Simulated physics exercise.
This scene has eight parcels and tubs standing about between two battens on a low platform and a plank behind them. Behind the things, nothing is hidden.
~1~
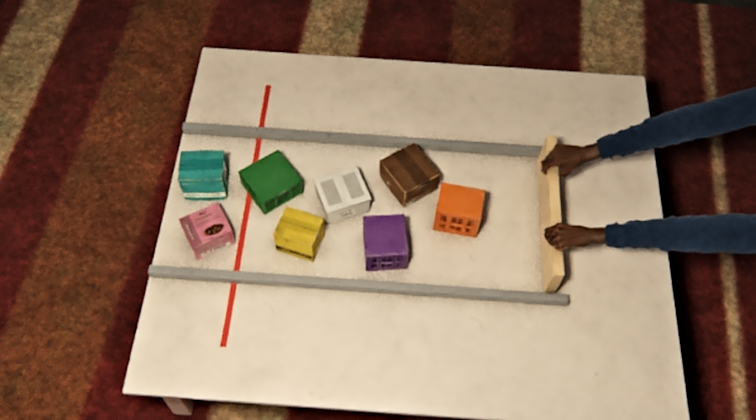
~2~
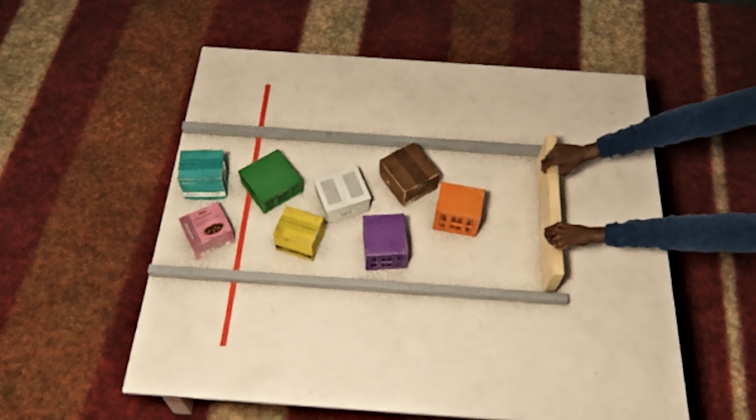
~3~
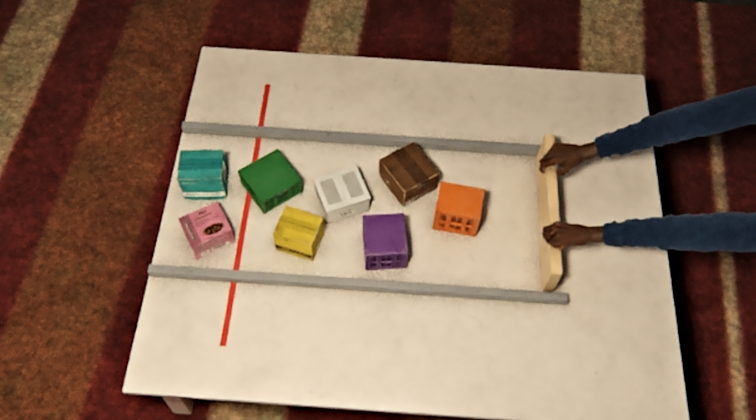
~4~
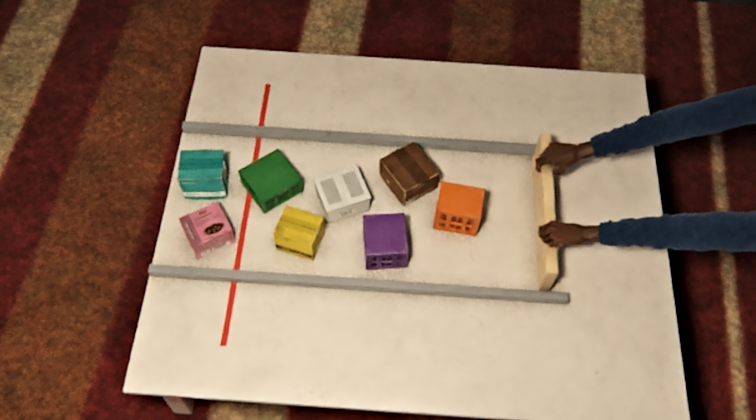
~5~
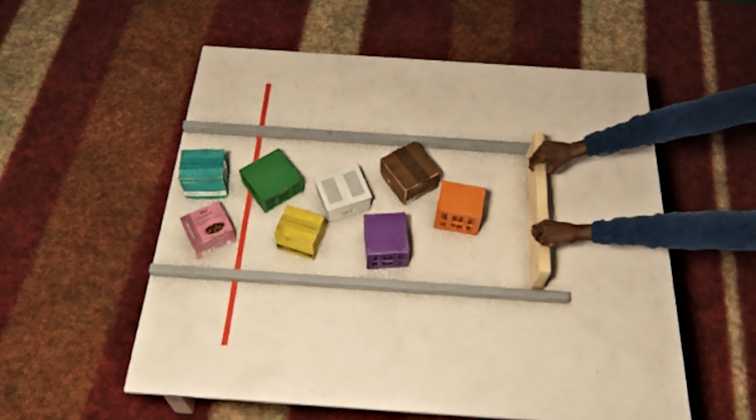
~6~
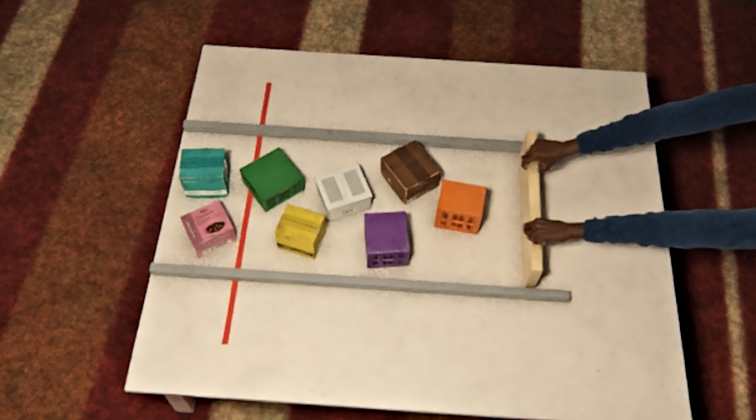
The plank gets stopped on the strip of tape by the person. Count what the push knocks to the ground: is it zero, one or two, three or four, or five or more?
I foresee three or four drops here.
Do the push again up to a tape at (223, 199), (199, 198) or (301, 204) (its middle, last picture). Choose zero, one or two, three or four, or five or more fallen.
More than four; more than four; either one or two.
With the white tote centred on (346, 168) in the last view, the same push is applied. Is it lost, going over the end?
From that spot it never drops.
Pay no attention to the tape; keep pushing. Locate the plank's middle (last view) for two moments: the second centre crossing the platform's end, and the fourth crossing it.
Near (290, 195) first, near (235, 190) second.
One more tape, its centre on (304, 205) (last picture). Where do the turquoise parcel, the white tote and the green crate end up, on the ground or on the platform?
First, the turquoise parcel takes the fall; next, the white tote is safe; last, the green crate is safe.
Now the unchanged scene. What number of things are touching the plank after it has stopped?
In total, 3.
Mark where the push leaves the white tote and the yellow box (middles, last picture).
I'd put one close to (185, 173) and the other close to (173, 234).
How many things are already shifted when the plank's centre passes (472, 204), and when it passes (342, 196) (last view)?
By then 1, and later 7.
Soon after, none off yet; turquoise parcel at rest near (205, 173); pink box at rest near (209, 229); green crate at rest near (272, 179).
After that, none off yet; turquoise parcel displaced a little near (197, 174); pink box at rest near (209, 229); green crate displaced a little near (253, 174).
And then, one off so far; turquoise parcel on its way down near (142, 205); pink box displaced a little near (188, 228); green crate displaced well along near (188, 161).
In the end, the number that fall off is three or four; gone, green crate, pink box and turquoise parcel.
